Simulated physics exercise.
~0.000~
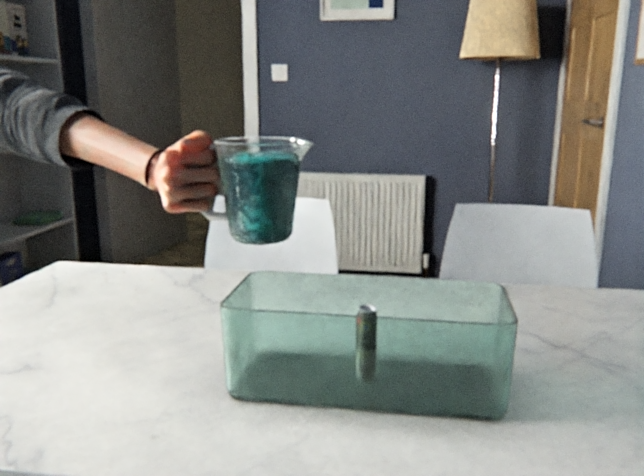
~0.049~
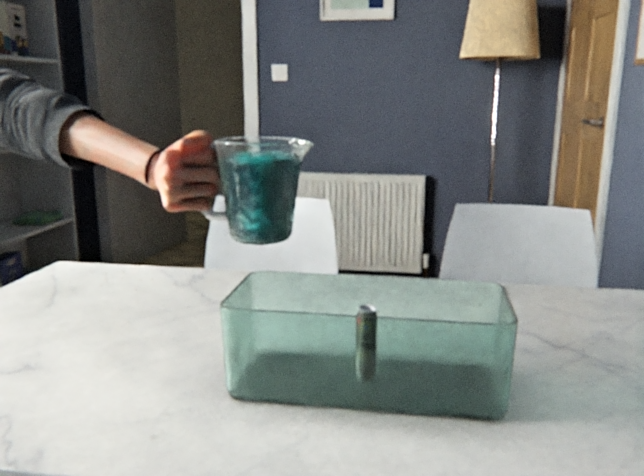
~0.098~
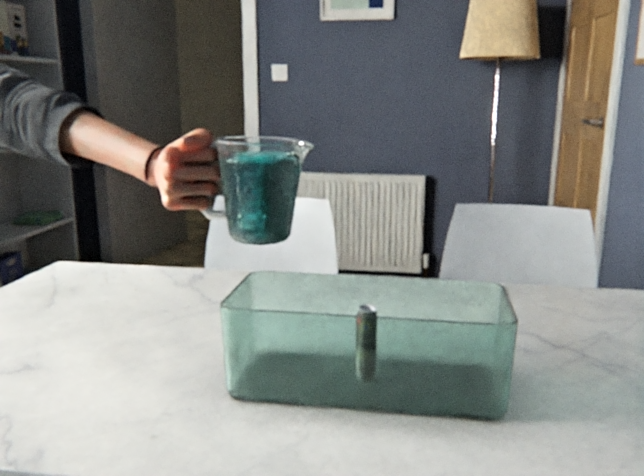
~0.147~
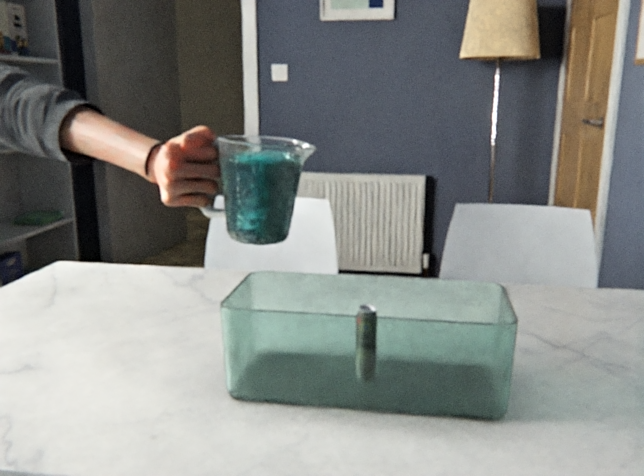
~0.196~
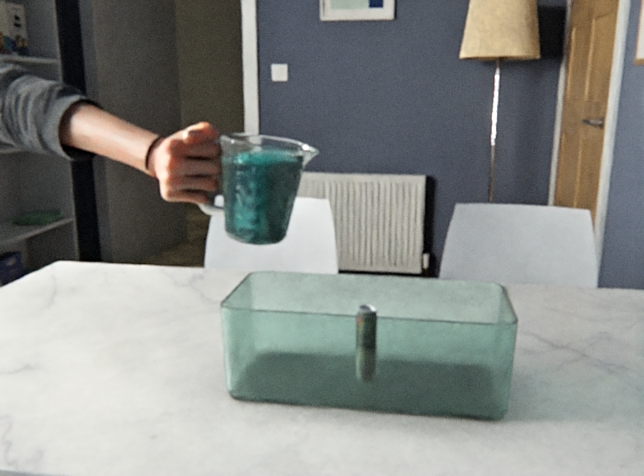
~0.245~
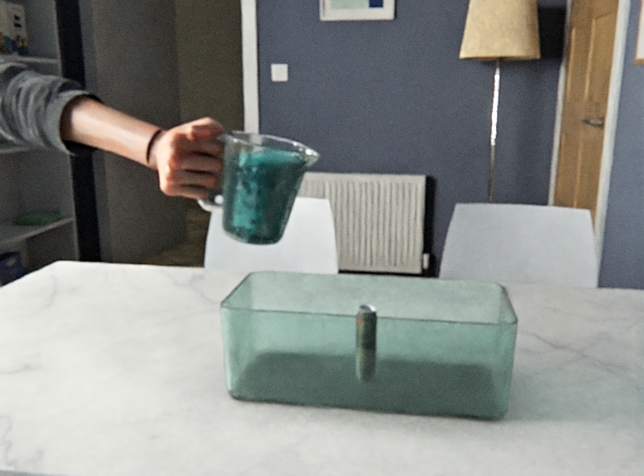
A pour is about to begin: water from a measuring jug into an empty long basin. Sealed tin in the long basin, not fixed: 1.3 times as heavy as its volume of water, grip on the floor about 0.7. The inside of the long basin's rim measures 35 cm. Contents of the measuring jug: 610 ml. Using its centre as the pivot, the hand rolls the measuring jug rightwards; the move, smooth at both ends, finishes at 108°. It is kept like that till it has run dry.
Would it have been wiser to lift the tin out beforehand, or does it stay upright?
It overbalances.
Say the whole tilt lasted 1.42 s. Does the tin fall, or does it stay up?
The tin goes over.
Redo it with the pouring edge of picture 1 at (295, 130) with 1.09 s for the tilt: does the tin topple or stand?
Result: Tin tipped over.
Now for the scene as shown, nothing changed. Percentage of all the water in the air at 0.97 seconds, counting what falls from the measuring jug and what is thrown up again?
Airborne fraction: Approx. 16 %.
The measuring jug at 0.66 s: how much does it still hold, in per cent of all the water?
76 %.
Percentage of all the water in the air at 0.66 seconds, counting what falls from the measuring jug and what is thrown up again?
Near 18 per cent at that time.
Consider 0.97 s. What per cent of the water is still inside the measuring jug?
Near 20 percent, more or less.
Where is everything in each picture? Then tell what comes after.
The first frame shows tilt 0°; pouring edge (313, 143); surface from (224, 155) to (300, 156); the long basin's rim runs from (236, 289) to (509, 304); the tin's top is at (367, 311).
The second frame shows tilt 0°; pouring edge (314, 143); surface from (224, 155) to (301, 157).
The third frame shows tilt 2°; pouring edge (315, 145); surface from (225, 154) to (302, 157).
The fourth frame shows tilt 4°; pouring edge (317, 147); surface from (226, 154) to (303, 158).
The fifth frame shows tilt 8°; pouring edge (319, 151); surface from (228, 154) to (306, 158).
The sixth frame shows tilt 12°; pouring edge (322, 156); surface from (230, 156) to (310, 159).
Then, 0.66 s in, the tilt is 68° and 76 per cent is still to pour; the tin stands where it began.
Then, 0.97 s in, the tilt is 102° and 20 per cent is still to pour; the tin stands where it began.
Then, 1.29 s in, the tilt is 108° and 0 per cent is still to pour; the tin lies on its side.
Then, 1.64 s in, the tilt is 108° and 0 per cent is still to pour; the tin lies on its side.
Finally, the tin lies on its side.
